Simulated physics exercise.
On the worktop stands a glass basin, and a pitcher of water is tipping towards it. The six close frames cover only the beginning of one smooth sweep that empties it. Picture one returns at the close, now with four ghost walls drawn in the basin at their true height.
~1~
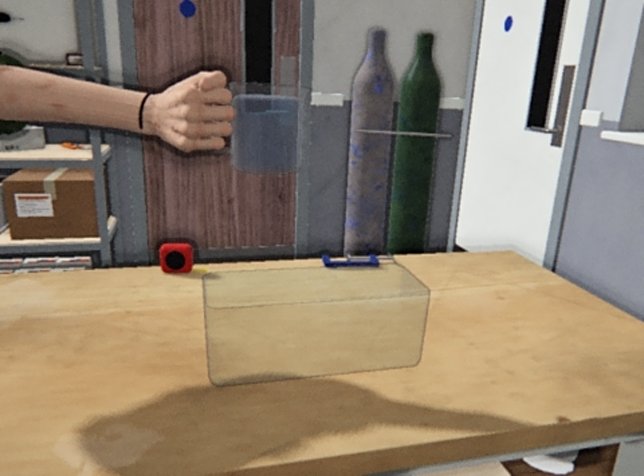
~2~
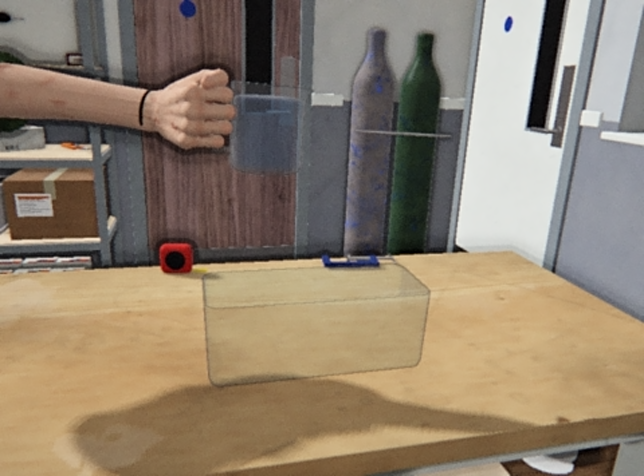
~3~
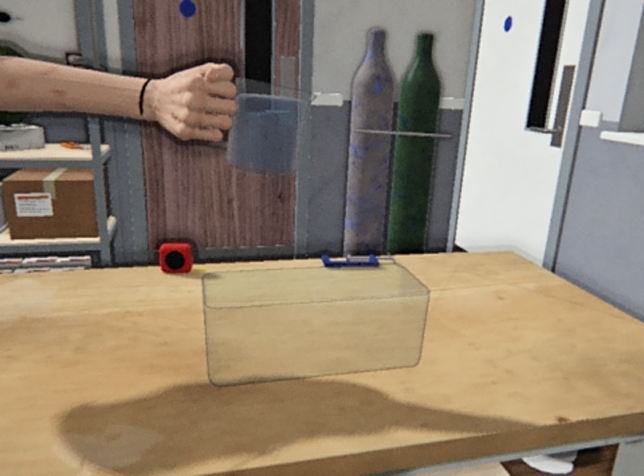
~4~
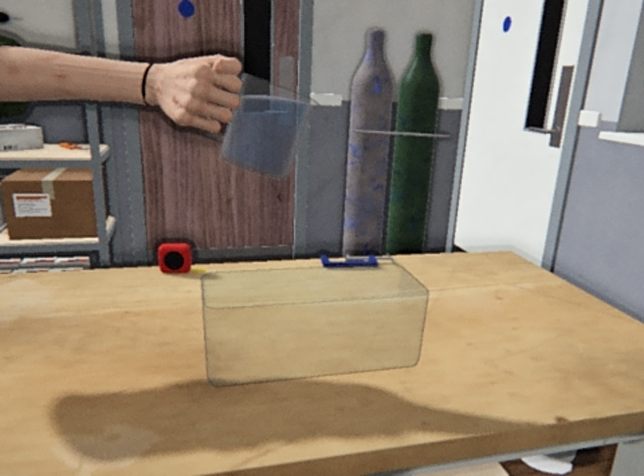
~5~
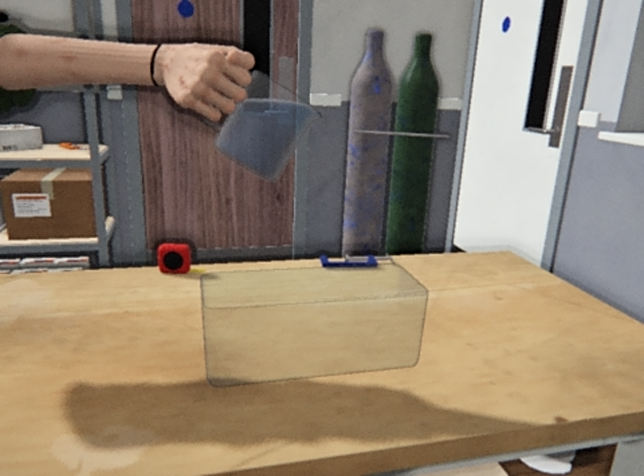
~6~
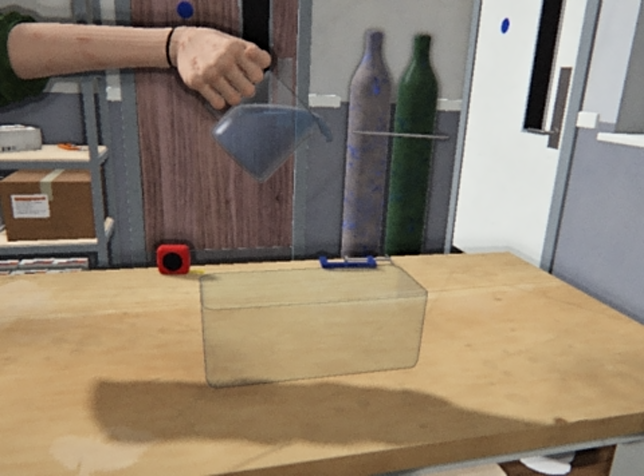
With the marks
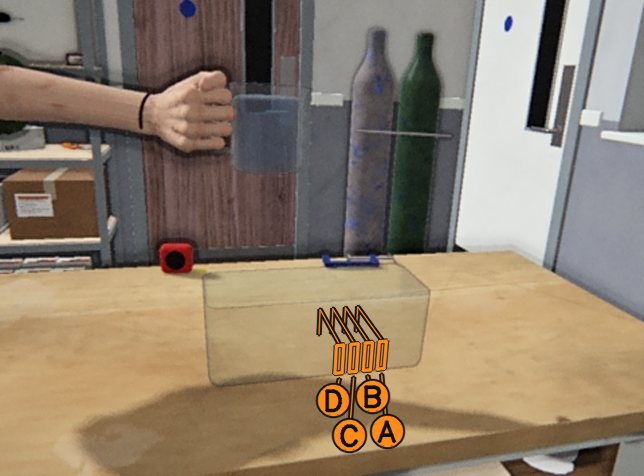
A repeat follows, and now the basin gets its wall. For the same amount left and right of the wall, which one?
The answer is slot B.
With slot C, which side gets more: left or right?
The right one.
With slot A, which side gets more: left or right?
The left one.
In orange, A at (381, 374); B at (367, 375); C at (353, 377); D at (339, 378).
With A, about 78 % ends left of the wall and 14 % right of it; 8 % is lost outside.
With B, about 54 % ends left of the wall and 42 % right of it; 3 % is lost outside.
With C, about 27 % ends left of the wall and 69 % right of it; 3 % is lost outside.
With D, about 11 % ends left of the wall and 84 % right of it; 4 % is lost outside.
